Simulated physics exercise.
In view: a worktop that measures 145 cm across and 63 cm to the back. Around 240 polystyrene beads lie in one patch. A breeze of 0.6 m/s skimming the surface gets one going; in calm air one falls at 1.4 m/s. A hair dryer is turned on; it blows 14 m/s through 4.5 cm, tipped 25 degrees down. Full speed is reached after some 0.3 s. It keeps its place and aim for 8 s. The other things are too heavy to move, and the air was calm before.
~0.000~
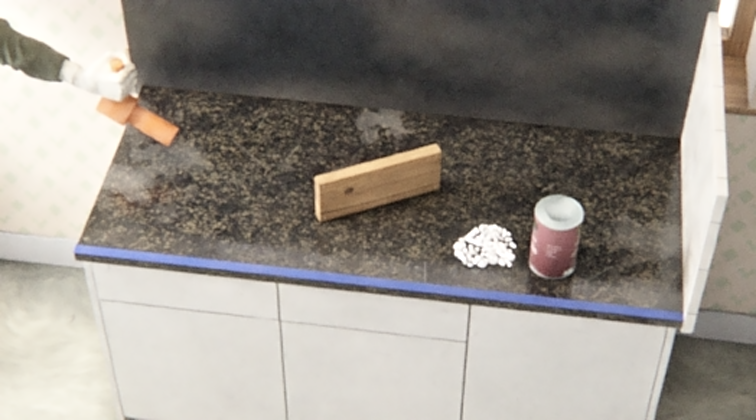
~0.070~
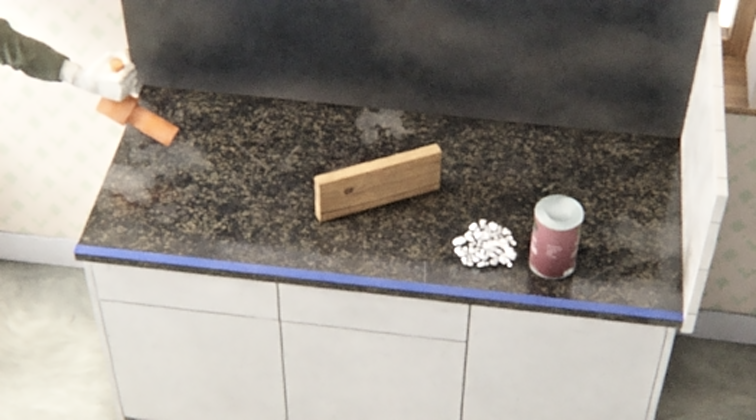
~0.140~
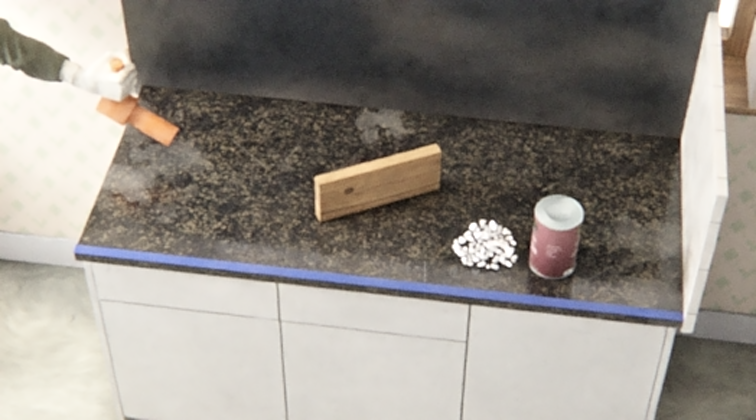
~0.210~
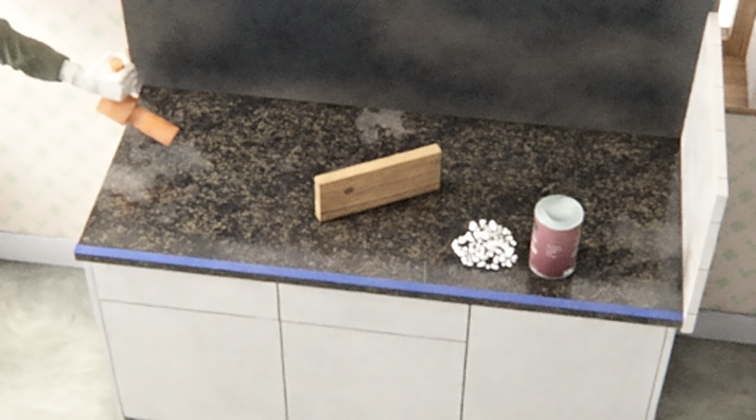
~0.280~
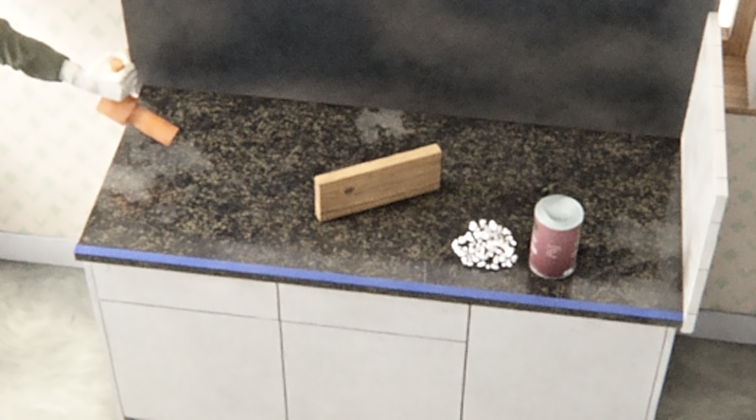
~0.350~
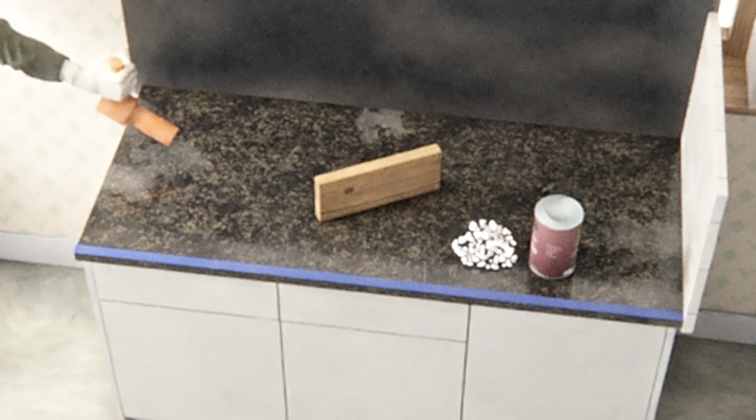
On a dark speckled worktop with a blue front edge, a gloved hand at the left holds an orange tool angled downward, while a wooden board, a patch of small white beads and a reddish tin all stay still.
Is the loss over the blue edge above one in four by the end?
More than a quarter over the blue edge: No.
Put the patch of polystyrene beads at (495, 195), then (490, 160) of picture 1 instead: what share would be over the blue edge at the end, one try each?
In that order: 60 %, 15 %.
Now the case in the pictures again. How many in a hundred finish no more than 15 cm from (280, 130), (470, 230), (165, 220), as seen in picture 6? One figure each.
In turn about 0 %, 100 %, 0 %.
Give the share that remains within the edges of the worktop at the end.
Some 100 per cent.
After 1.6 s, 0 % are over the blue edge; the middle of those still in play is near (488, 247); 71 % have settled or left.
After 2.6 s, 0 % are over the blue edge; the middle of those still in play is near (488, 247); 72 % have settled or left.
After 4.4 s, 0 % are over the blue edge; the middle of those still in play is near (488, 247); 76 % have settled or left.
After 8.0 s, at the end, 0 % are over the blue edge; the middle of those still in play is near (488, 247).
